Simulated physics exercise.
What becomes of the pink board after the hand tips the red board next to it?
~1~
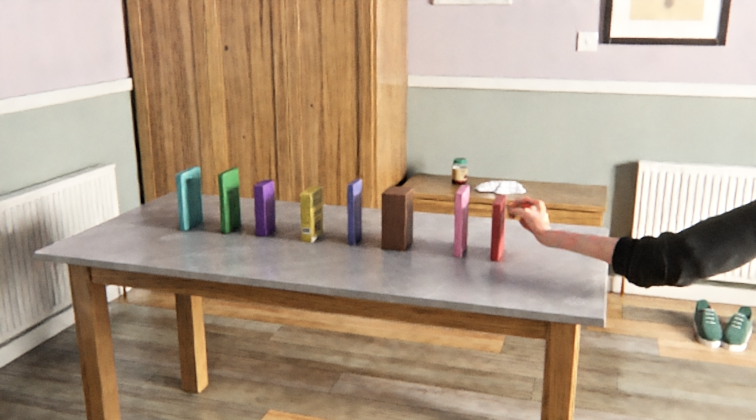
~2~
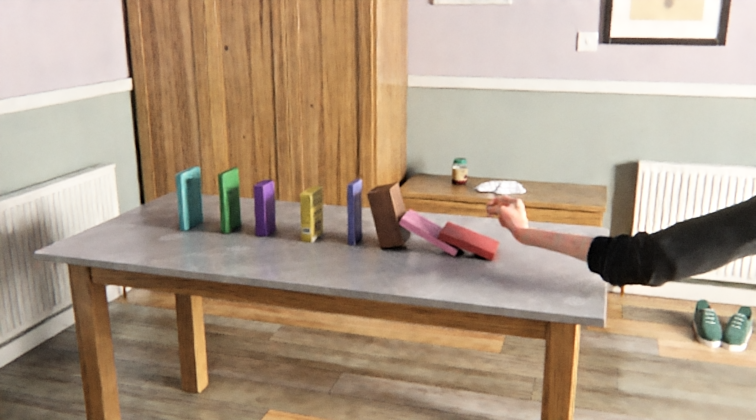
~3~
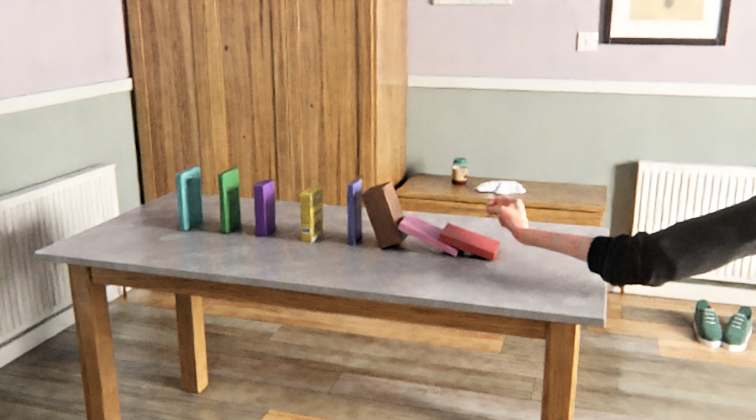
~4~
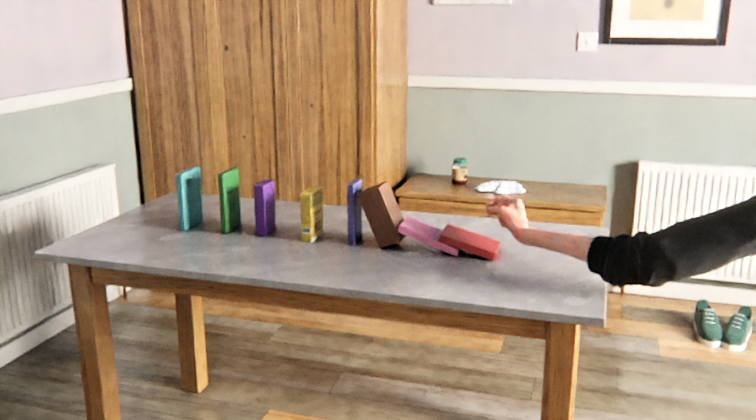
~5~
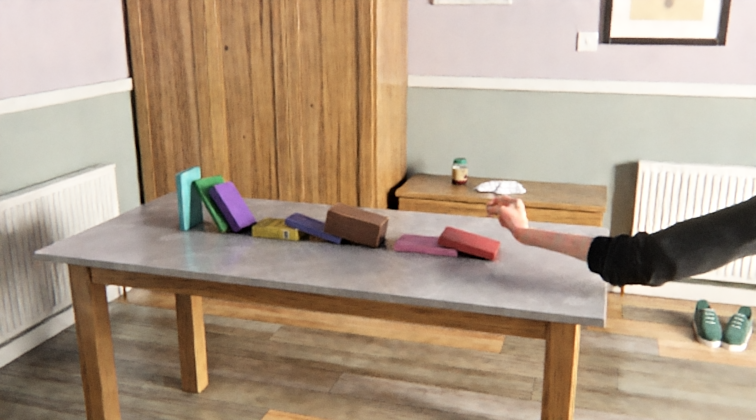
The pink board topples to the left and ends up lying on the table beside the fallen red board.
